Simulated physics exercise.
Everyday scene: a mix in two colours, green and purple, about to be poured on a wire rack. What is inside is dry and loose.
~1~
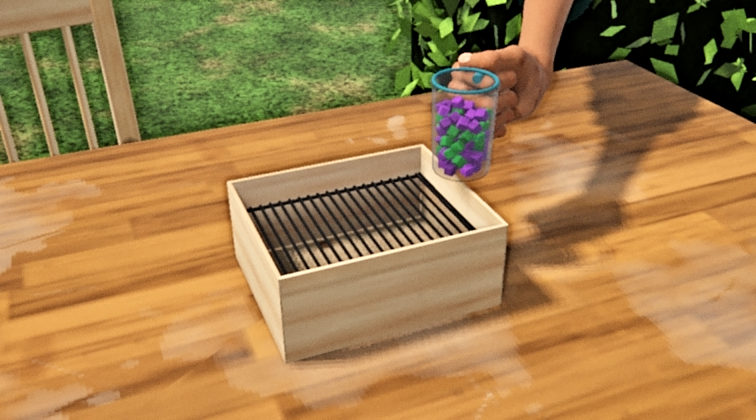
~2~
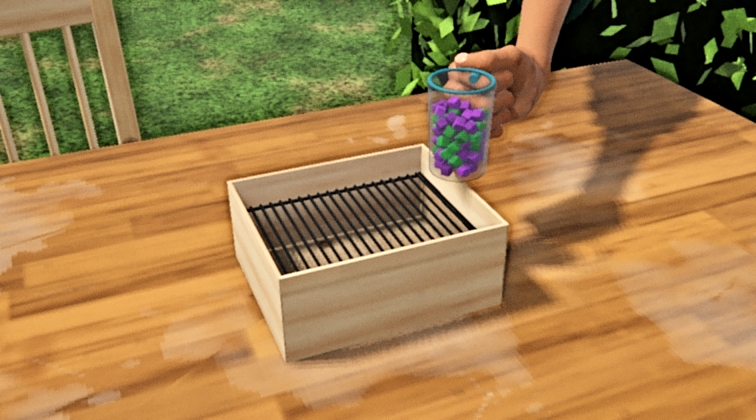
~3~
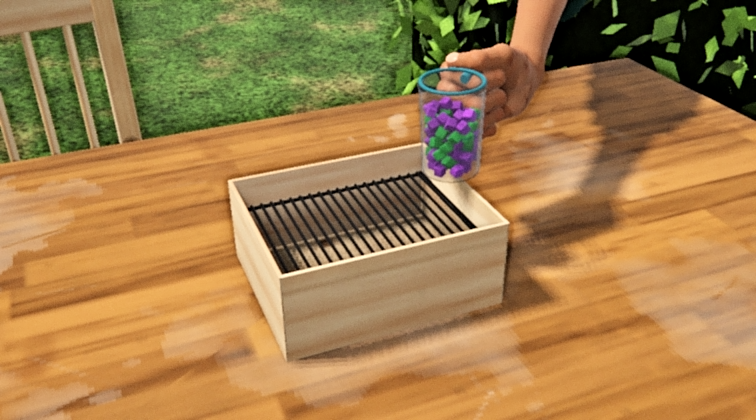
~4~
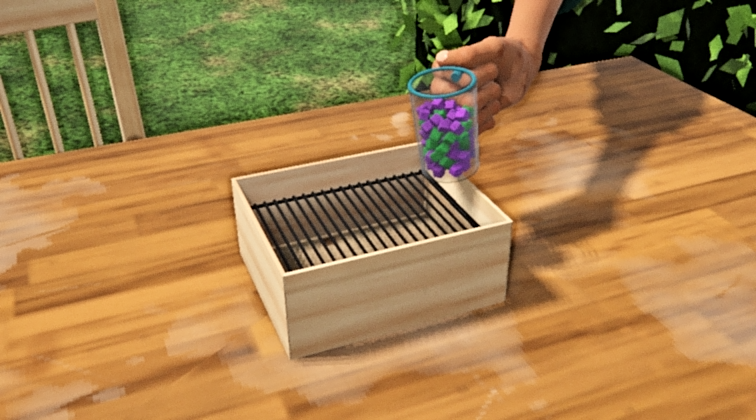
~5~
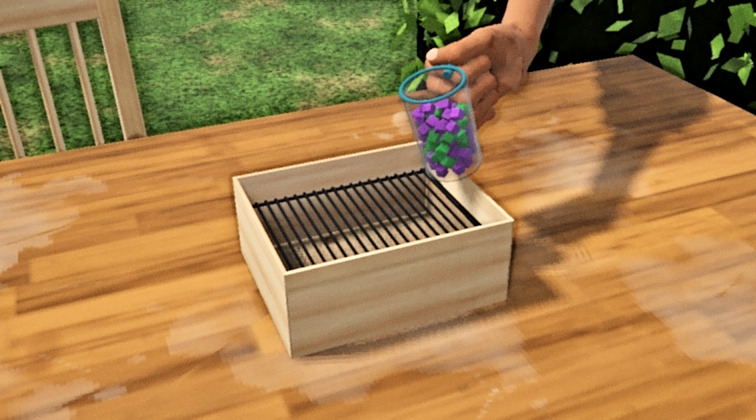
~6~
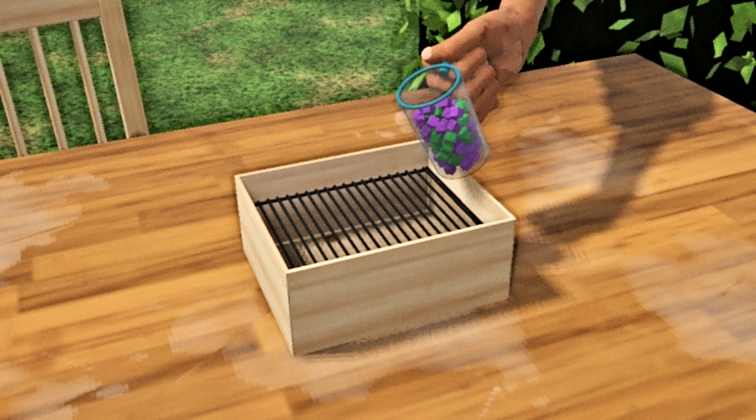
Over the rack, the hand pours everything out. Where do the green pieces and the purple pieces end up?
Here the green ones stay on top, the purple ones stay on top.
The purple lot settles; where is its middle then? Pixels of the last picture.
I'd say it settles close to (382, 221).
Then, 0.32 s after the last picture, green ones, all in the cup; purple ones, all in the cup.
Then, 0.73 s after the last picture, green ones, all in the cup; purple ones, all in the cup.
Then, 1.17 s after the last picture, green ones, most in the cup, a small part on or over the wires; purple ones, most in the cup, a small part on or over the wires.
At rest, green ones, all on the wires, none under the rack; purple ones, all on the wires, none under the rack.
